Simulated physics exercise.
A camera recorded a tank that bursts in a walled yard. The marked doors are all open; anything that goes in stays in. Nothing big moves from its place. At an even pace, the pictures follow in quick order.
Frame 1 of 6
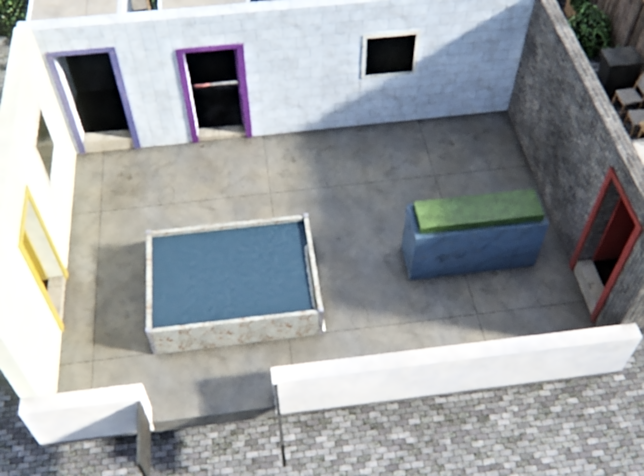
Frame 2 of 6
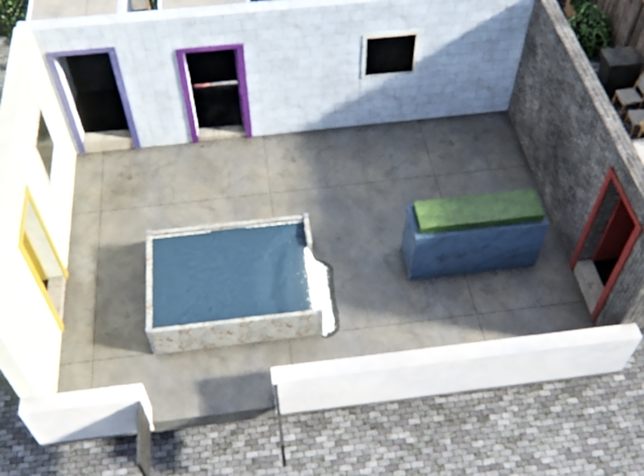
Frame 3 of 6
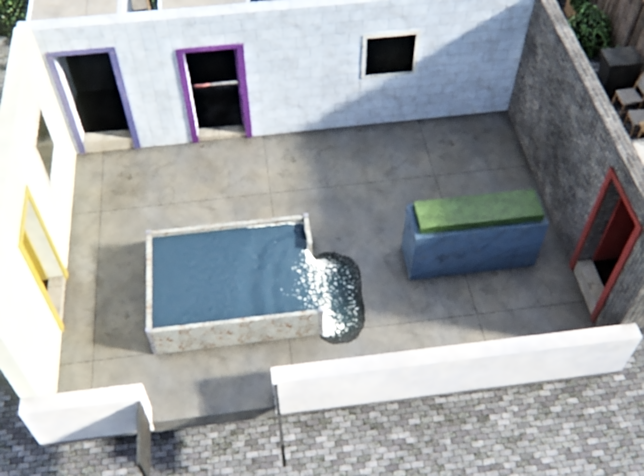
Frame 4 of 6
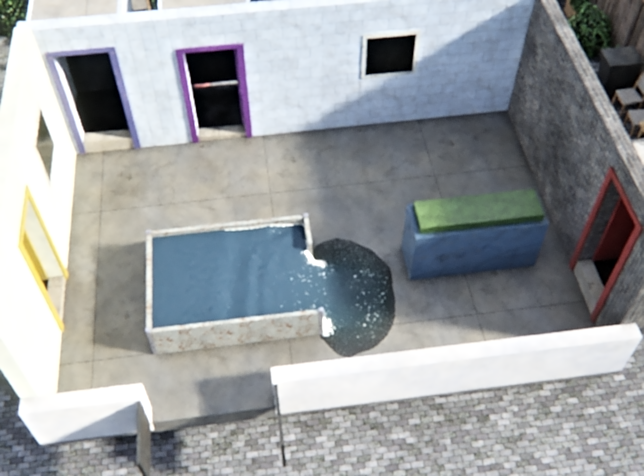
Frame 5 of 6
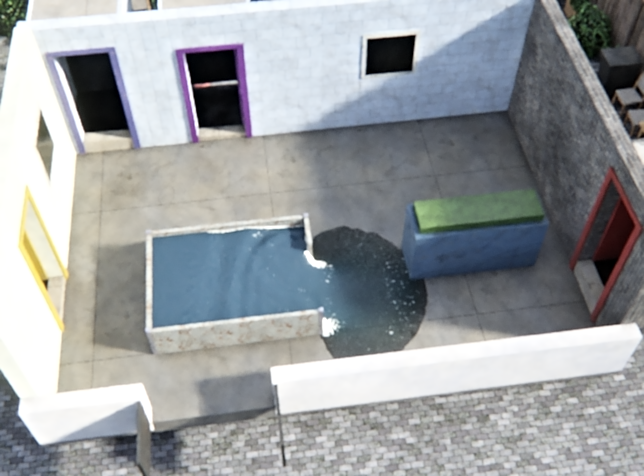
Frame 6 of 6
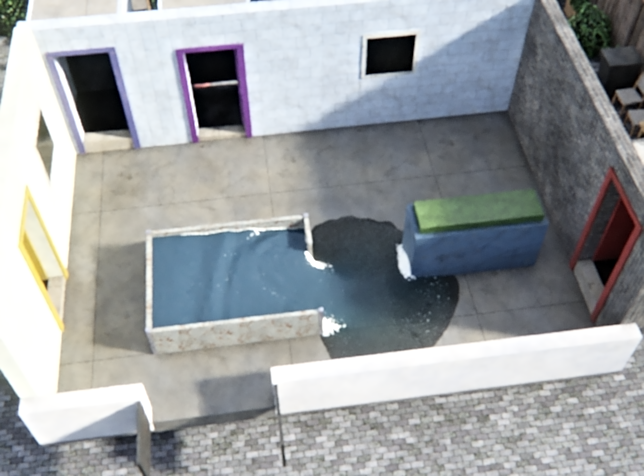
A tank in a walled yard bursts on its right side, and water spreads to a blue block.
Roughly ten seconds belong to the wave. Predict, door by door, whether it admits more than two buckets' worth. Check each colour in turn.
The purple door admits two or fewer, the red door admits two or fewer, the blue door admits two or fewer, the yellow door admits two or fewer.
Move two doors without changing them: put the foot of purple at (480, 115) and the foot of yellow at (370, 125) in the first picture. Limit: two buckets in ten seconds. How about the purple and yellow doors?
I'd say the purple door overflows, while the yellow door falls short.
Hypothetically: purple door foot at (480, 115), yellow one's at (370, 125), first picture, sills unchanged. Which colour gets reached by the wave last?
It is the blue door.
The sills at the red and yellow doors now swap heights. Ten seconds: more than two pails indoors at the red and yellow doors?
Lab note: Red door crosses the line; yellow door doesn't reach it.
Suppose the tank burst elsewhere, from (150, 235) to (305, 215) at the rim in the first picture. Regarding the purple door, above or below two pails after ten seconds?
In that case, purple overshoots.
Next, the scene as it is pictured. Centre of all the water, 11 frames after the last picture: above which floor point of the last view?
Centre: Close to (330, 292).
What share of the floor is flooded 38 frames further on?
That's roughly 55 per cent.
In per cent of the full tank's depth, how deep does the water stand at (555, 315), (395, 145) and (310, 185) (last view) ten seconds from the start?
The three come to near 16, 10 and 10 per cent respectively.
A moment on, water covers 25 % of the floor; the purple door not reached, the red door wet at the sill, nothing in, the blue door not reached, the yellow door not reached.
Next, water covers 35 % of the floor; the purple door not reached, the red door wet at the sill, nothing in, the blue door not reached, the yellow door not reached.
Then, water covers 50 % of the floor; the purple door not reached, the red door under two buckets in, the blue door not reached, the yellow door not reached.
Later, water covers 55 % of the floor; the purple door wet at the sill, nothing in, the red door under two buckets in, the blue door not reached, the yellow door not reached.
In the end, water covers 90 % of the floor; the purple door wet at the sill, nothing in, the red door under two buckets in, the blue door wet at the sill, nothing in, the yellow door not reached.
